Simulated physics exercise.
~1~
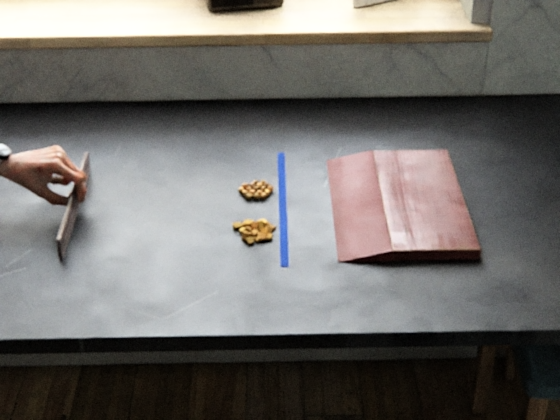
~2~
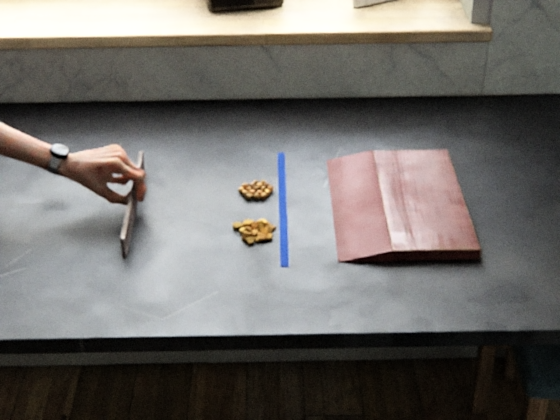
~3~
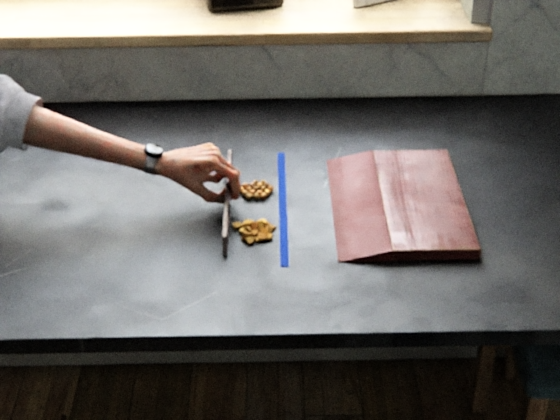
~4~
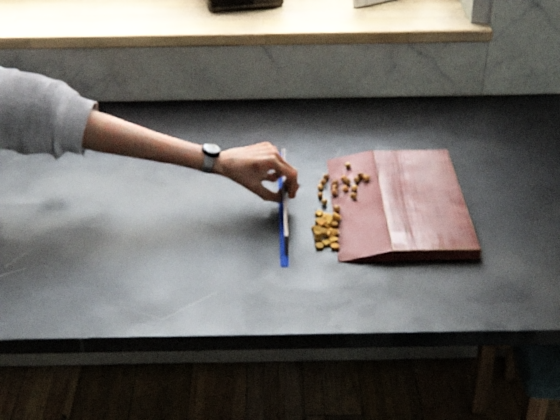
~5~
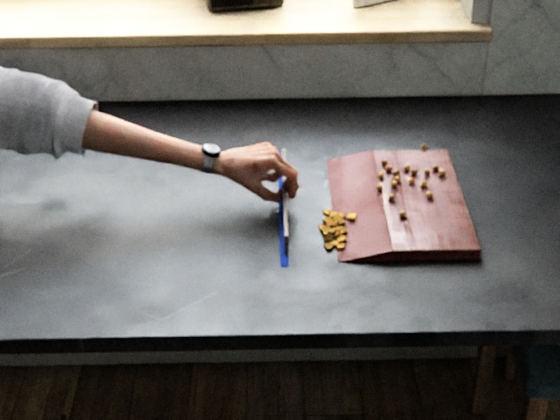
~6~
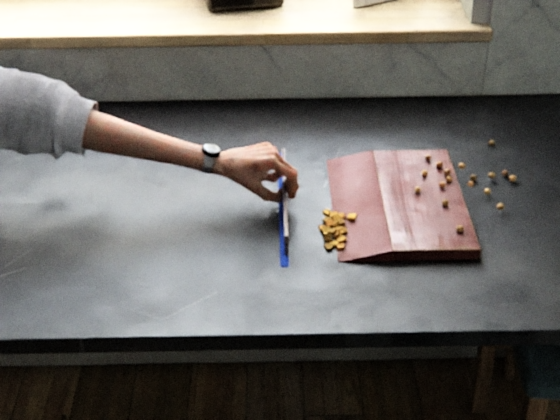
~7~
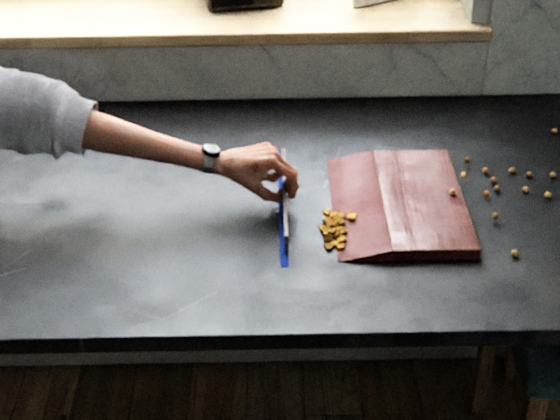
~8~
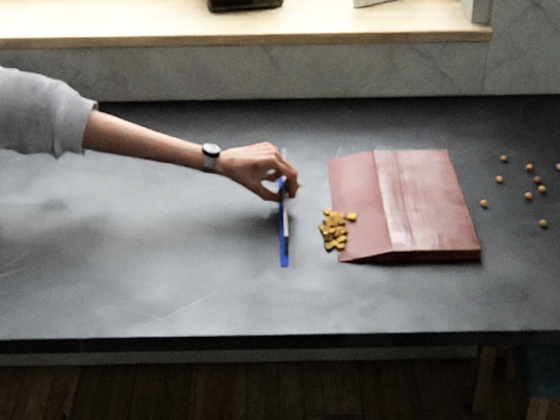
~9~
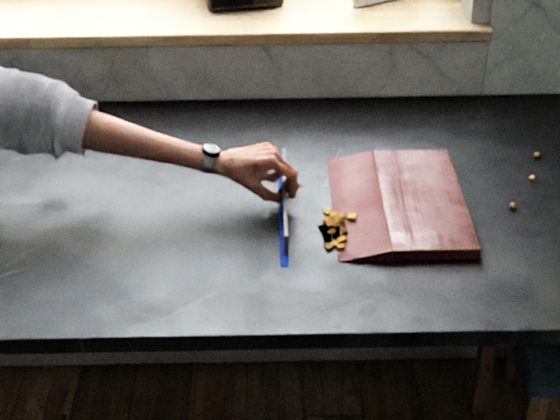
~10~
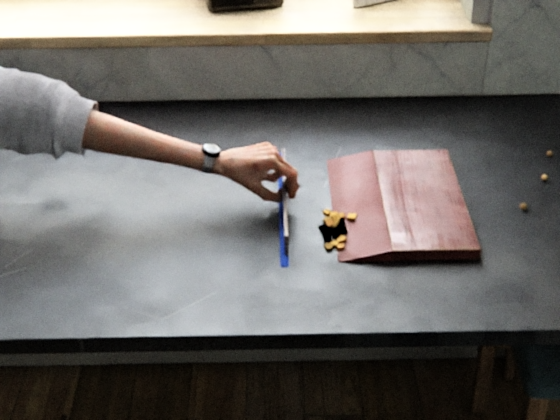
On a dark tabletop, a hand sweeps two batches rightward; one crosses the reddish slab, one stays near its edge.
